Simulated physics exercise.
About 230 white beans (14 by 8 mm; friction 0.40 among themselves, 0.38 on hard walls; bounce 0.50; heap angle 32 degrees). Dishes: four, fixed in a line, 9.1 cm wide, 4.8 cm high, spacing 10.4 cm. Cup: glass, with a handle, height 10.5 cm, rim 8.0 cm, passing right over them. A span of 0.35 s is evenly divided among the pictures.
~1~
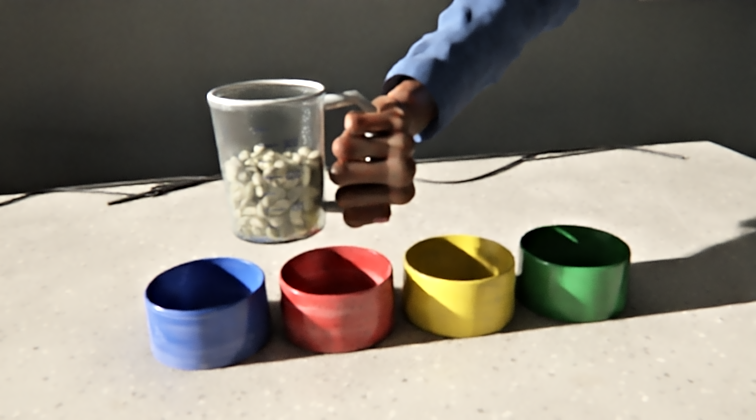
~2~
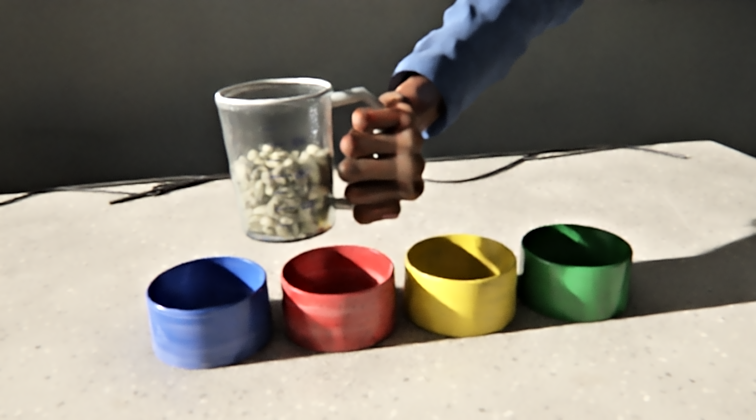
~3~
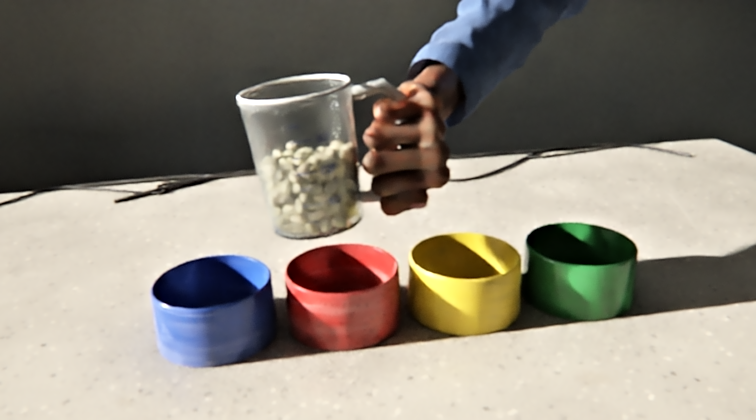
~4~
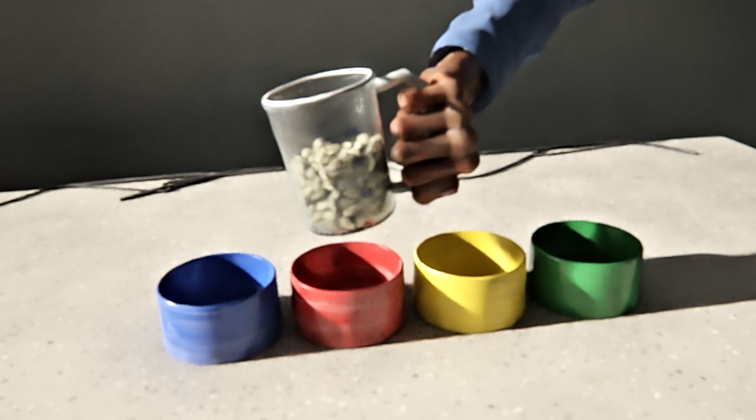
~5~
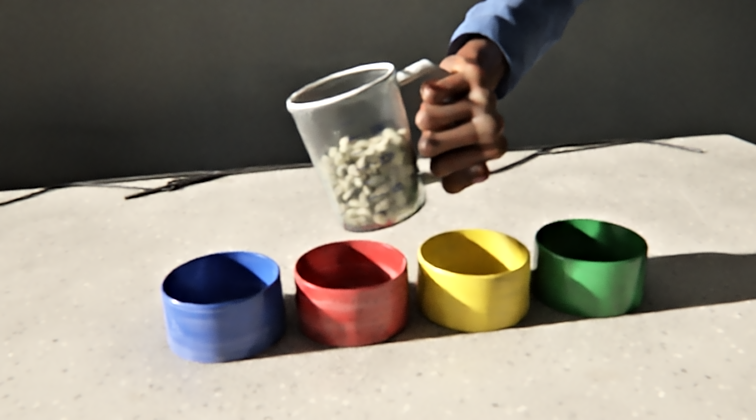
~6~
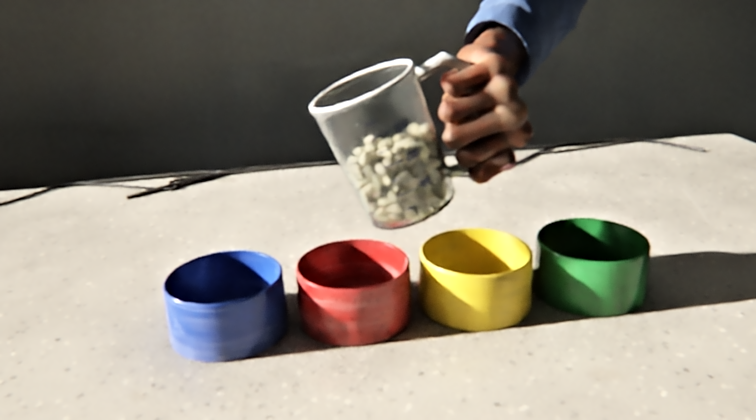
A clear handled cup partly filled with small whitish pieces, gripped by a hand in a blue sleeve, moves to the right above a pale speckled tabletop, seen from slightly above against a dark grey wall. Below it, blue, red, yellow and green dishes sit in a row from left to right, with dark cords behind. The cup gradually tilts leftward as it travels, while the view shifts very slightly.
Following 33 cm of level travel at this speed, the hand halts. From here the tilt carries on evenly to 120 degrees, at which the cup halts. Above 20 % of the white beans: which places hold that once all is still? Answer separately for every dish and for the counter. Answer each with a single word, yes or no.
Red dish no, blue dish no, green dish yes, yellow dish no, counter no.
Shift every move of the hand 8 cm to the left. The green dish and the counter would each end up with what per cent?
I'd expect green at 10 and the counter at 40.
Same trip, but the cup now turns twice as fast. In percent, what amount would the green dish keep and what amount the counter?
The green dish 40, the counter 20.
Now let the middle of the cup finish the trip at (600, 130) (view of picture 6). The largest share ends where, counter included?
Most of it ends up at yellow.
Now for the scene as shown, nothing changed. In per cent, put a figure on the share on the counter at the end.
Around 0 percent, I'd guess.
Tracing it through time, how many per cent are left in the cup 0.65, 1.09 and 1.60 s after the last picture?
Roughly 100, then 100, then 15.
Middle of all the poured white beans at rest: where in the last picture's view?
I'd say roughly (592, 260).
Then, 0.65 s after the last picture, tilt 67 degrees; cup holds 100 %.
Then, 1.09 s after the last picture, tilt 99 degrees; cup holds 100 %.
Then, 1.60 s after the last picture, tilt 120 degrees; cup holds 15 %, green 85 %.
In the end, red 0 %, blue 0 %, green 100 %, yellow 0 %, counter 0 %.
